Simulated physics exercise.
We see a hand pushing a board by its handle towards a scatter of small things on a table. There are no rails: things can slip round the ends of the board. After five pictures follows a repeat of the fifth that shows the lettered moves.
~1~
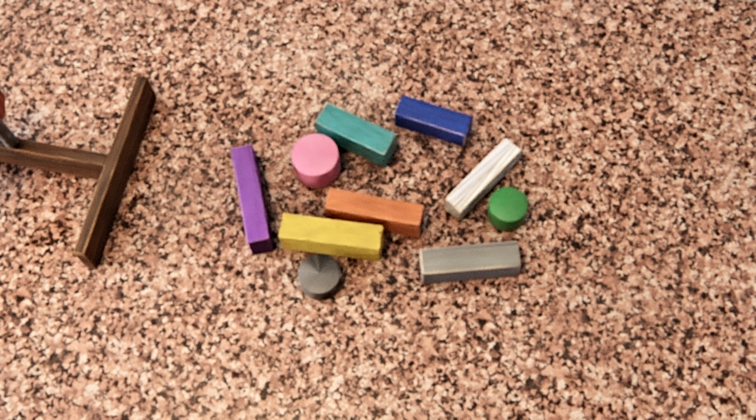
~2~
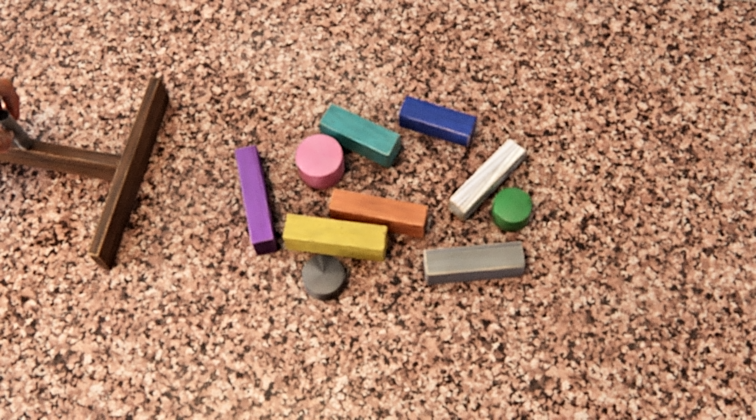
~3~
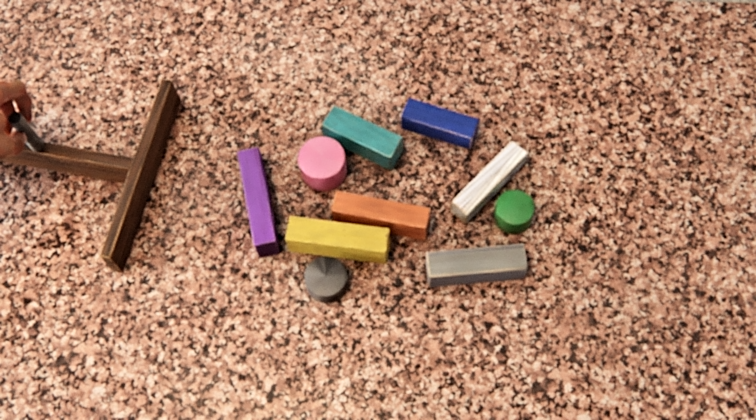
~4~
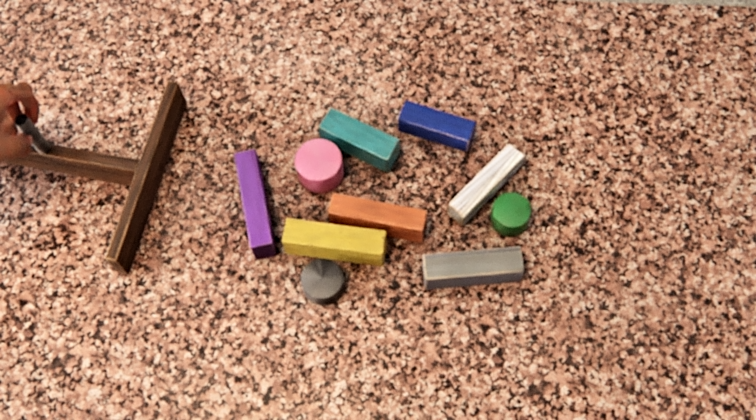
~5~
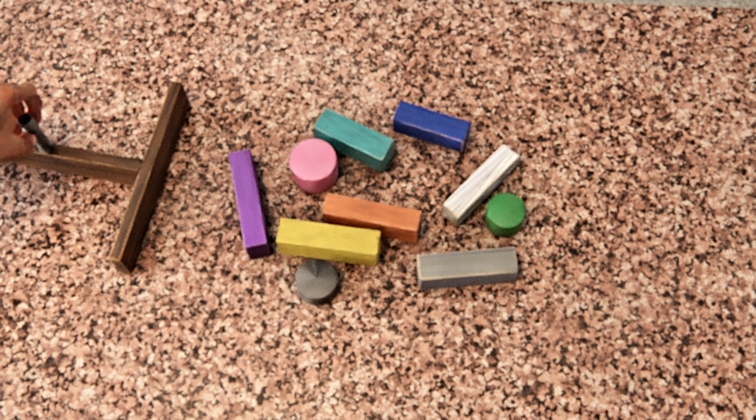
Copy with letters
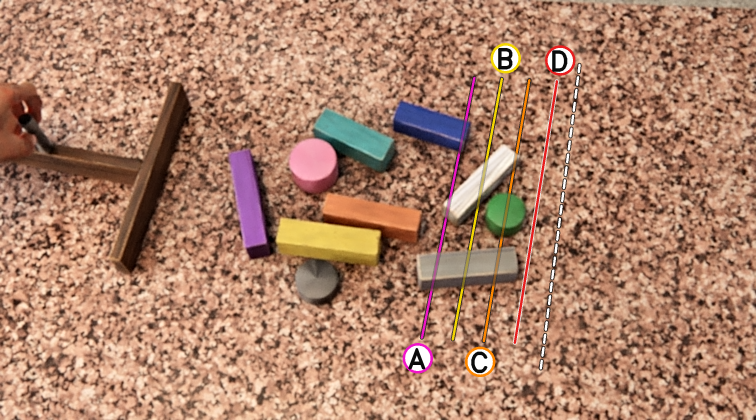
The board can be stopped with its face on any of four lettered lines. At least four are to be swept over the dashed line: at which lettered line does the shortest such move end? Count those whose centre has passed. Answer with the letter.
It can halt at C.
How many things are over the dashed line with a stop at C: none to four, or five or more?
In all, five or more.
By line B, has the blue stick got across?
By then, no.
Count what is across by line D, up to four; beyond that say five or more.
In all, five or more.
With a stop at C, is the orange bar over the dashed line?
By then, yes.
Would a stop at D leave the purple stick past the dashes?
No.
On the marked copy, A at (450, 200); B at (479, 201); C at (508, 203); D at (537, 204); the dashed line at (562, 206).
With C. Early on, board (275, 173); green tin (505, 215); grey stick (467, 268); none across.
Further on, board (404, 179); grey stick (571, 292); green tin (518, 215); one across.
At the end, board (506, 184); grey stick (667, 324); green tin (617, 229); five across.
As for the rest, A gets only one across; B gets only three across; D gets eight across, but is farther than needed.
